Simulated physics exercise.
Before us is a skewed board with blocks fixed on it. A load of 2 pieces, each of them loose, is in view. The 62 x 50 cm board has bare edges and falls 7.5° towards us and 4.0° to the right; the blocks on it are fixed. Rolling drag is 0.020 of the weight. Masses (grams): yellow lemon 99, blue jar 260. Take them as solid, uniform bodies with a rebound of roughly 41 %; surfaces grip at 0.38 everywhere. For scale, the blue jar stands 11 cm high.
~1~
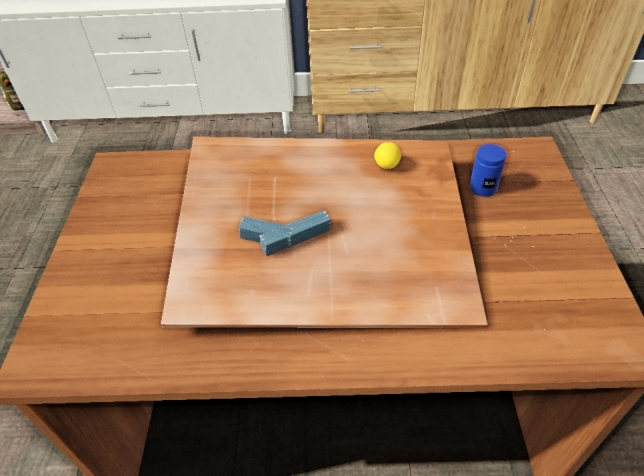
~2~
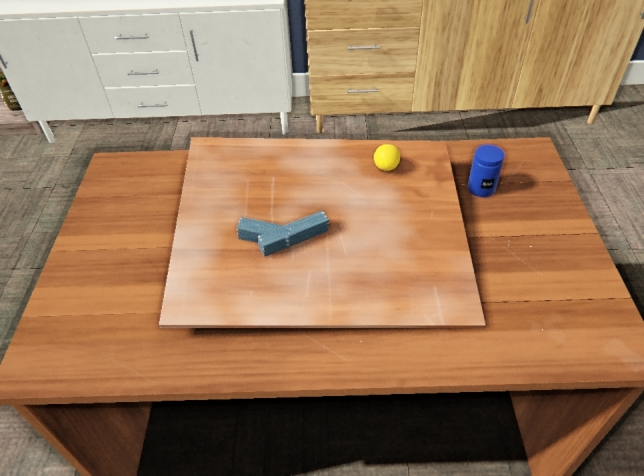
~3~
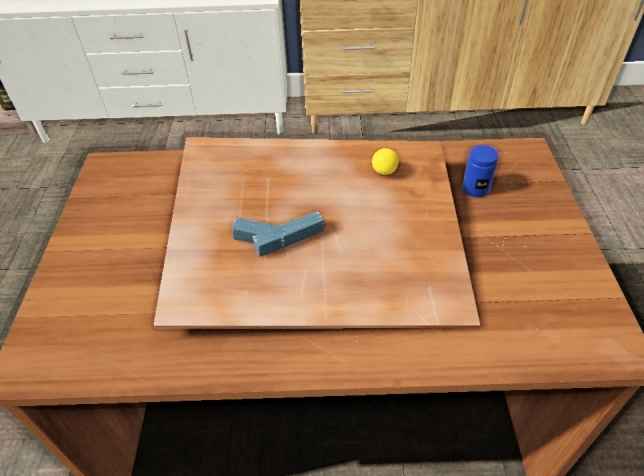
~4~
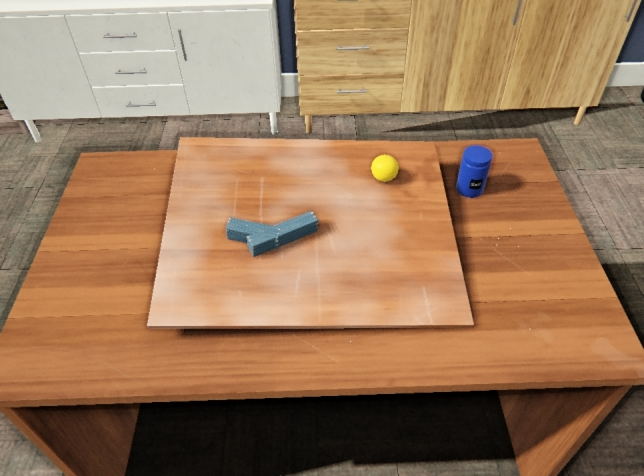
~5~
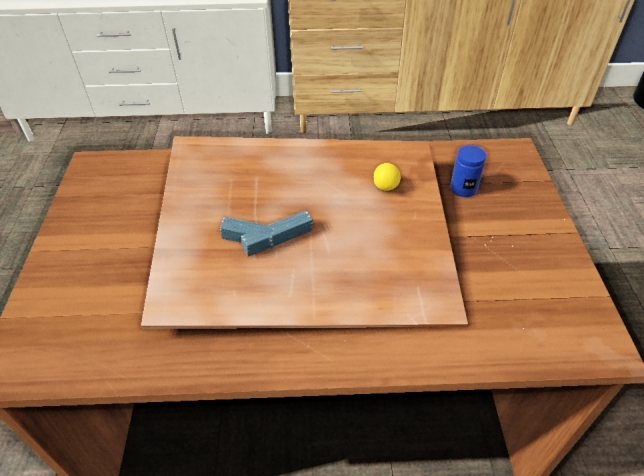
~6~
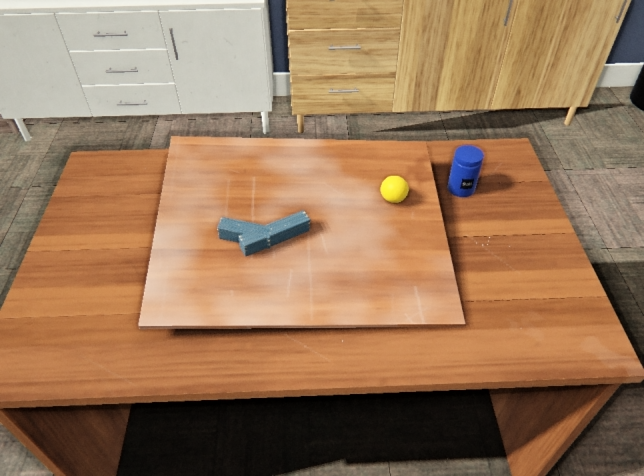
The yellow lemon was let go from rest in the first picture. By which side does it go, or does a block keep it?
The way out: Right-hand side.
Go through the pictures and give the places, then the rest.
In the first frame, 41 cm of board to the near edge; yellow lemon (388, 156); blue jar (488, 171).
In the second frame, 41 cm of board to the near edge; yellow lemon (387, 157); blue jar (486, 171).
In the third frame, 40 cm of board to the near edge; yellow lemon (385, 162); blue jar (480, 172).
In the fourth frame, 38 cm of board to the near edge; yellow lemon (385, 168); blue jar (474, 172).
In the fifth frame, 35 cm of board to the near edge; yellow lemon (387, 177); blue jar (468, 172).
In the sixth frame, 32 cm of board to the near edge; yellow lemon (395, 189); blue jar (465, 172).
Then, 0.20 s later than the last frame, 22 cm of board to the near edge; yellow lemon near (424, 224).
Then, 0.40 s later than the last frame, it has gone over the right edge; yellow lemon near (467, 276).
Then, 0.60 s later than the last frame, it has gone over the right edge; yellow lemon near (522, 340).
When it is over, it has gone over the right edge; blue jar within 8 cm of the start.
